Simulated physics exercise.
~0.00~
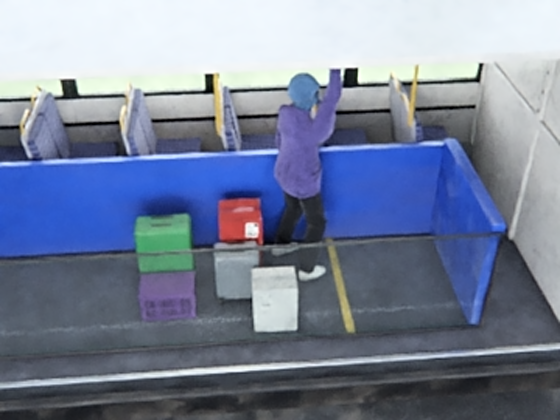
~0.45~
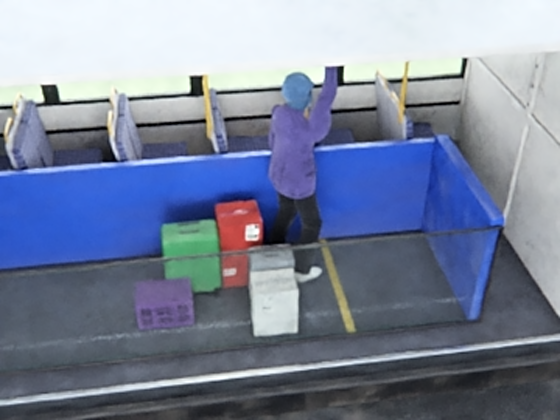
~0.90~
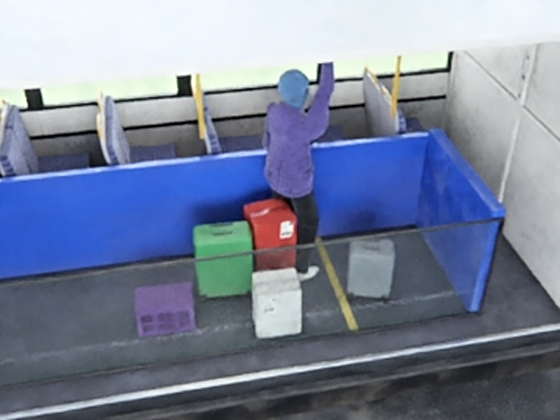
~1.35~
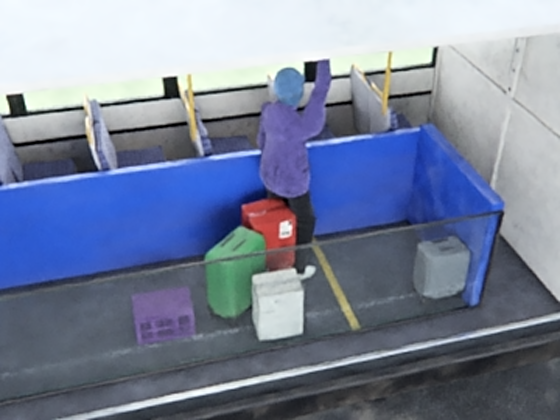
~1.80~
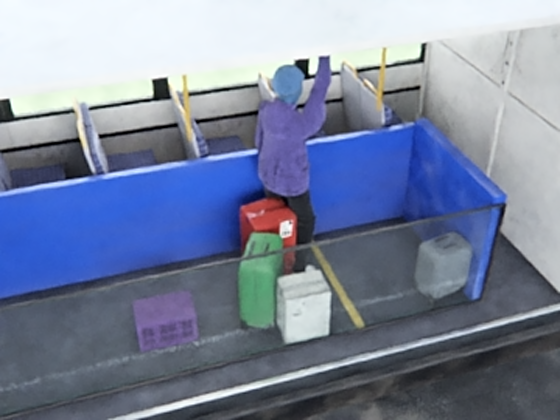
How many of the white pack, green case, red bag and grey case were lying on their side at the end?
None of them were lying on their side, as all four were still upright at the end.
